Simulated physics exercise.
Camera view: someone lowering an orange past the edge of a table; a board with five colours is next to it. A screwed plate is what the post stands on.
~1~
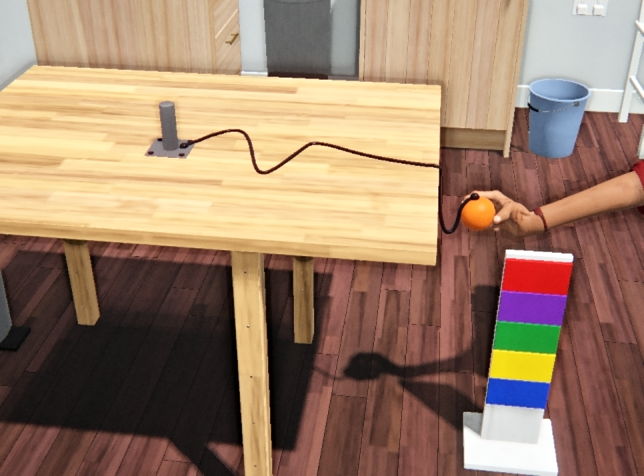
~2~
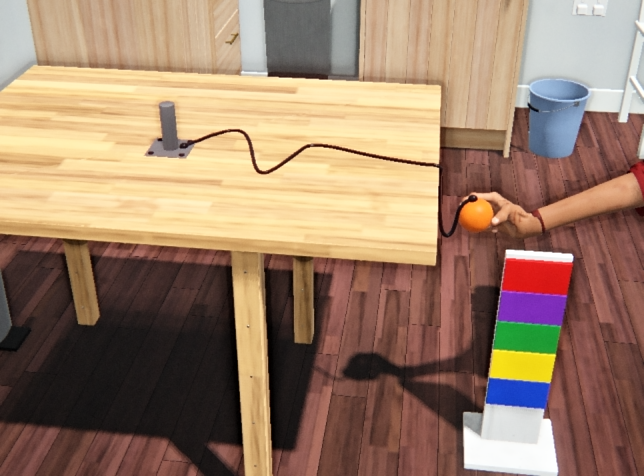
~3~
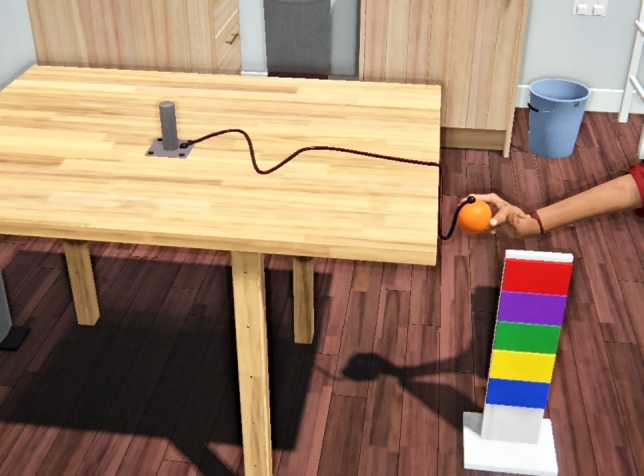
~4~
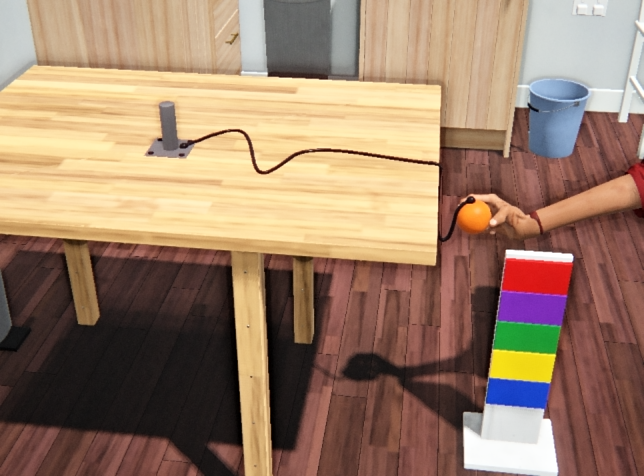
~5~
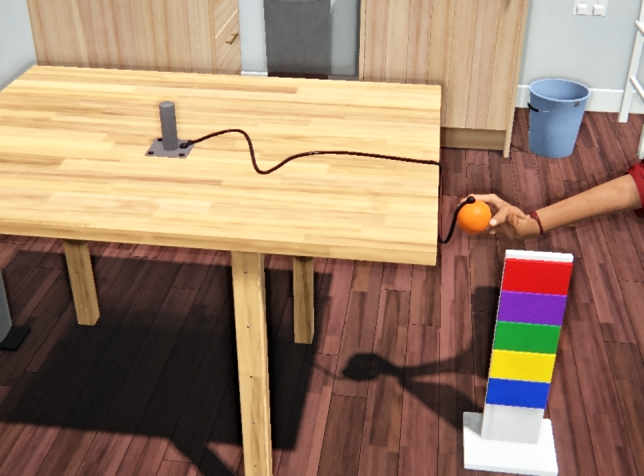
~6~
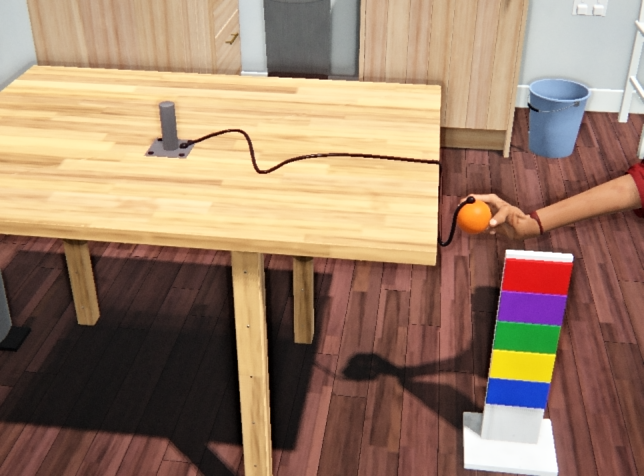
A hand holding an orange ball on a dark cord beside a wooden table, barely moving, while the cord shifts slightly.
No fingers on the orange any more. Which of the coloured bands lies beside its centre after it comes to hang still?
The blue band lies beside it.
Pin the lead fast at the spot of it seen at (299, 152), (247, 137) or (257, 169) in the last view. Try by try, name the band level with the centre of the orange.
Results, in sequence: Purple / yellow / green.
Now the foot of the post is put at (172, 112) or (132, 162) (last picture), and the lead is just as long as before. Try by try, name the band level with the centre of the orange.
Trial 1 - yellow; trial 2 - yellow.
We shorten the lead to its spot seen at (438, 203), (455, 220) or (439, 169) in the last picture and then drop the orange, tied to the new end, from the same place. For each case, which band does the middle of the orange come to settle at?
Taking the cuts in order: Purple, then yellow, then red.
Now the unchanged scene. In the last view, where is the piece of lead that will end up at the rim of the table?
You'll find it close to (332, 155).
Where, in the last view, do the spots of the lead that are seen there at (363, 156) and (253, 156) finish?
First point (437, 184), second point (317, 152).
Soon after, orange near (436, 366); level with yellow.
After that, orange near (407, 374); level with blue.
In the end, orange near (418, 378); level with blue. Its middle rests at the blue band.
